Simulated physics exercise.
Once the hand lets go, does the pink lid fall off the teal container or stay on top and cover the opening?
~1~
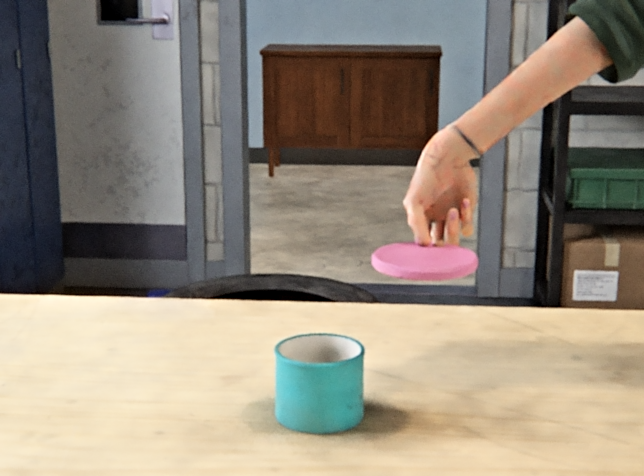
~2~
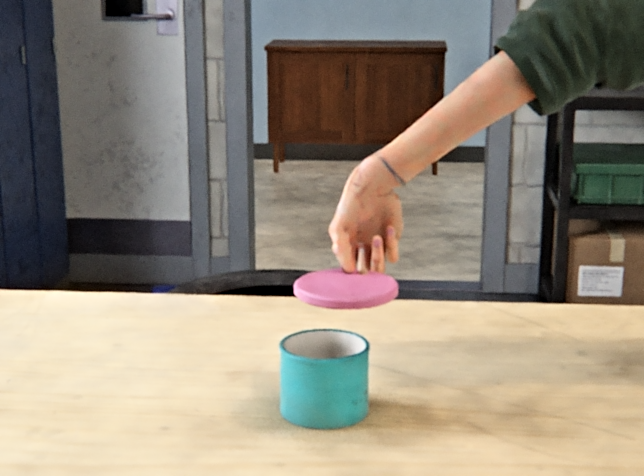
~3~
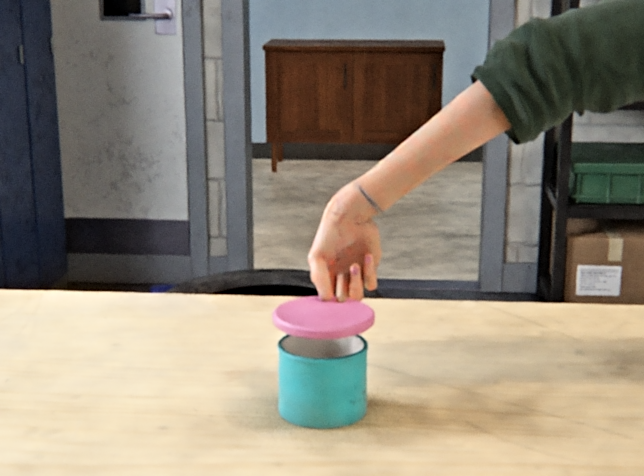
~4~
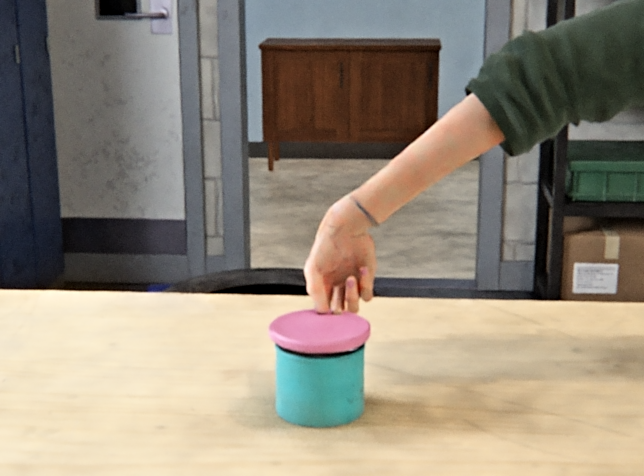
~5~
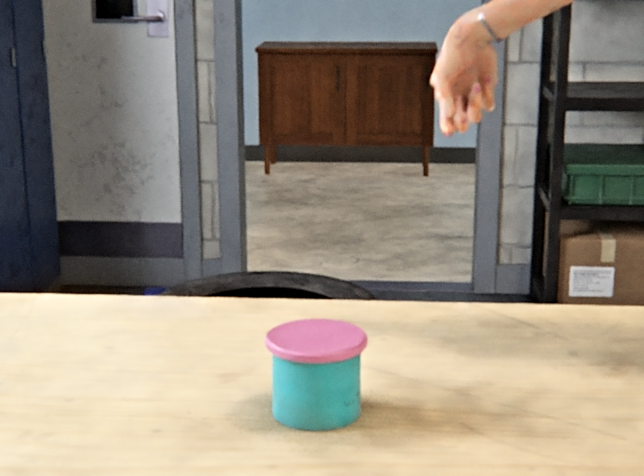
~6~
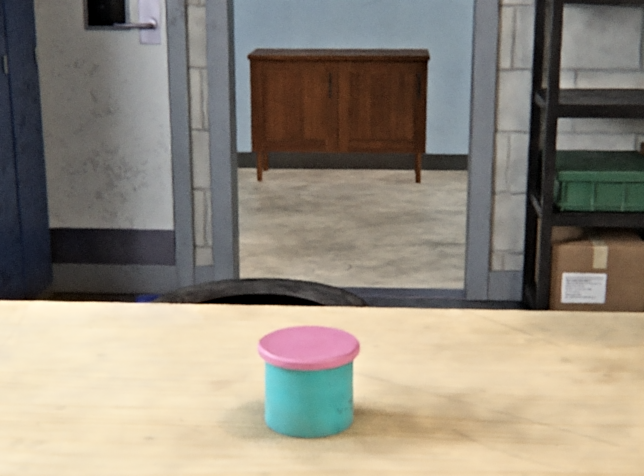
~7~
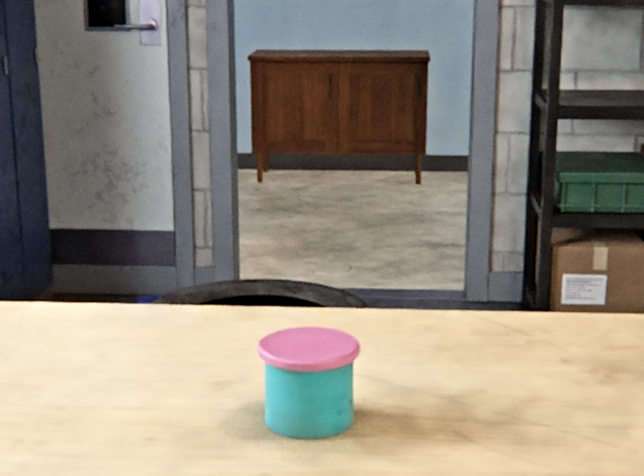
The pink lid stays on top of the teal container and covers its opening after the hand withdraws.
A pink lid, held from above by a hand, moves left over an open teal container on a wooden table and is lowered onto its rim. The hand lets go and withdraws, and the lid stays in place, covering the opening.
